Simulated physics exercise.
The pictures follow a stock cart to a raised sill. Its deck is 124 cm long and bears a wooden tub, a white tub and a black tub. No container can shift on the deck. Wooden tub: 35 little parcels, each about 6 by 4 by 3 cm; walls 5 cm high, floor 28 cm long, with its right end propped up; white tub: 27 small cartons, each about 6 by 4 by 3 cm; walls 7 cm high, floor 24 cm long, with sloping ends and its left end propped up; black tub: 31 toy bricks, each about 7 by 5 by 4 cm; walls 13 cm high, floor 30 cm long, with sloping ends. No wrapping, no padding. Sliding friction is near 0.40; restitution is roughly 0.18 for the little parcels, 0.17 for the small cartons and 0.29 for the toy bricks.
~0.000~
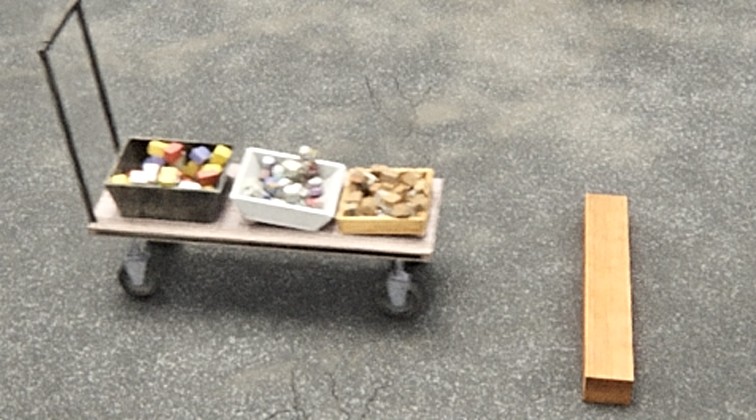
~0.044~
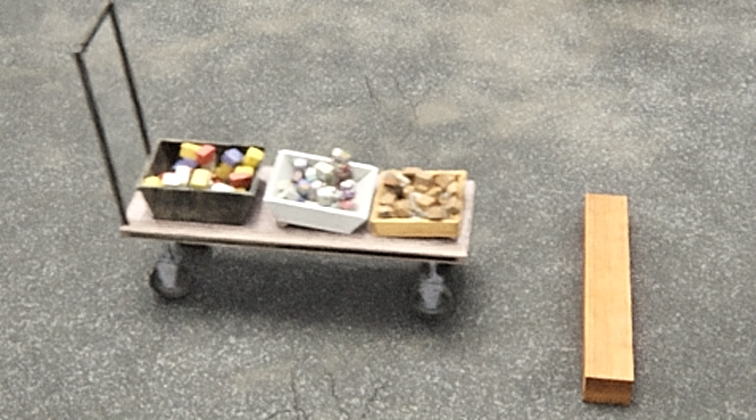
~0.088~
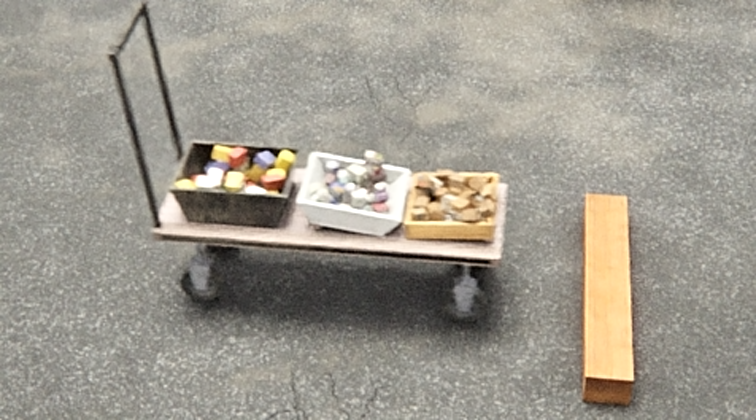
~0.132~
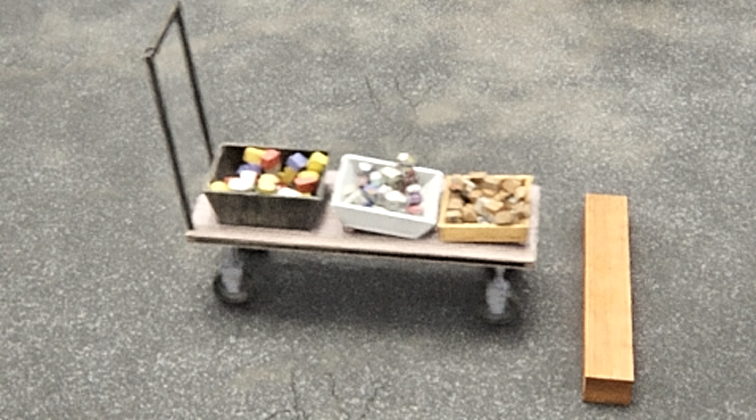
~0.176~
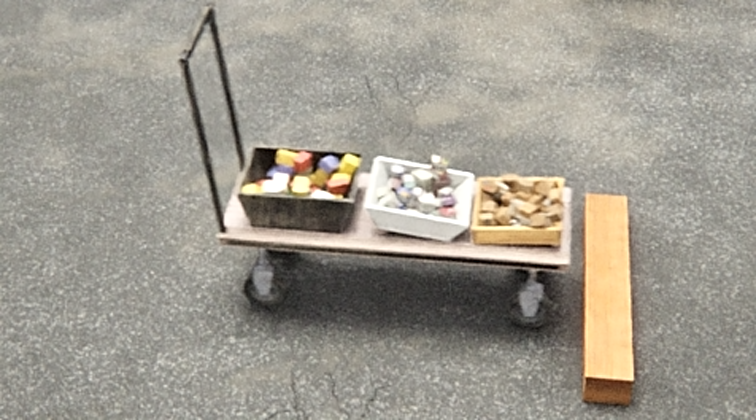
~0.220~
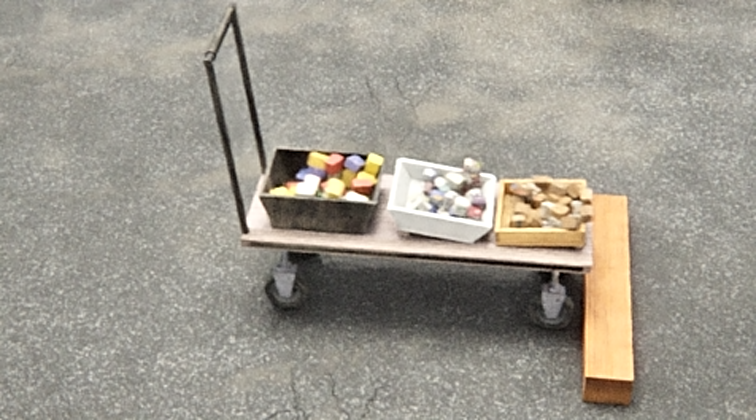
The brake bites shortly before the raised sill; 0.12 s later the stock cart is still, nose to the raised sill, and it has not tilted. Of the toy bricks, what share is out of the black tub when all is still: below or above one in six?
Under a sixth of the toy bricks leave the black tub.
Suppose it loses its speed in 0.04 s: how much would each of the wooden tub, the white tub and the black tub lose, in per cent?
Then wooden tub 30, white tub 40, black tub 10 per cent.
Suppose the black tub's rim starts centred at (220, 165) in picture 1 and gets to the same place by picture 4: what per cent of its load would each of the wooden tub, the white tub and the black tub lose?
In that case wooden tub 10, white tub 10, black tub 0 per cent.
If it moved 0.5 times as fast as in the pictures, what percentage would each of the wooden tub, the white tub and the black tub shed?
Then wooden tub 10, white tub 10, black tub 0 per cent.
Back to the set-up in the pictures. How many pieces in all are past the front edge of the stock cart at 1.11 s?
Roughly 10.
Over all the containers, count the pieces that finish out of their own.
Roughly 16 in all.
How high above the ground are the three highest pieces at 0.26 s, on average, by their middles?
Roughly 52 cm.
After 0.26 s, wooden tub 33 in, 2 out, white tub 27 in, 0 out and black tub 31 in, 0 out.
After 0.38 s, wooden tub 27 in, 8 out, white tub 22 in, 5 out and black tub 31 in, 0 out.
After 0.61 s, wooden tub 26 in, 9 out, white tub 21 in, 6 out and black tub 31 in, 0 out.
Final count (at 1.11 s), wooden tub 26 in, 9 out, white tub 21 in, 6 out and black tub 31 in, 0 out. Asked share, 0 of 31, 0 per cent.
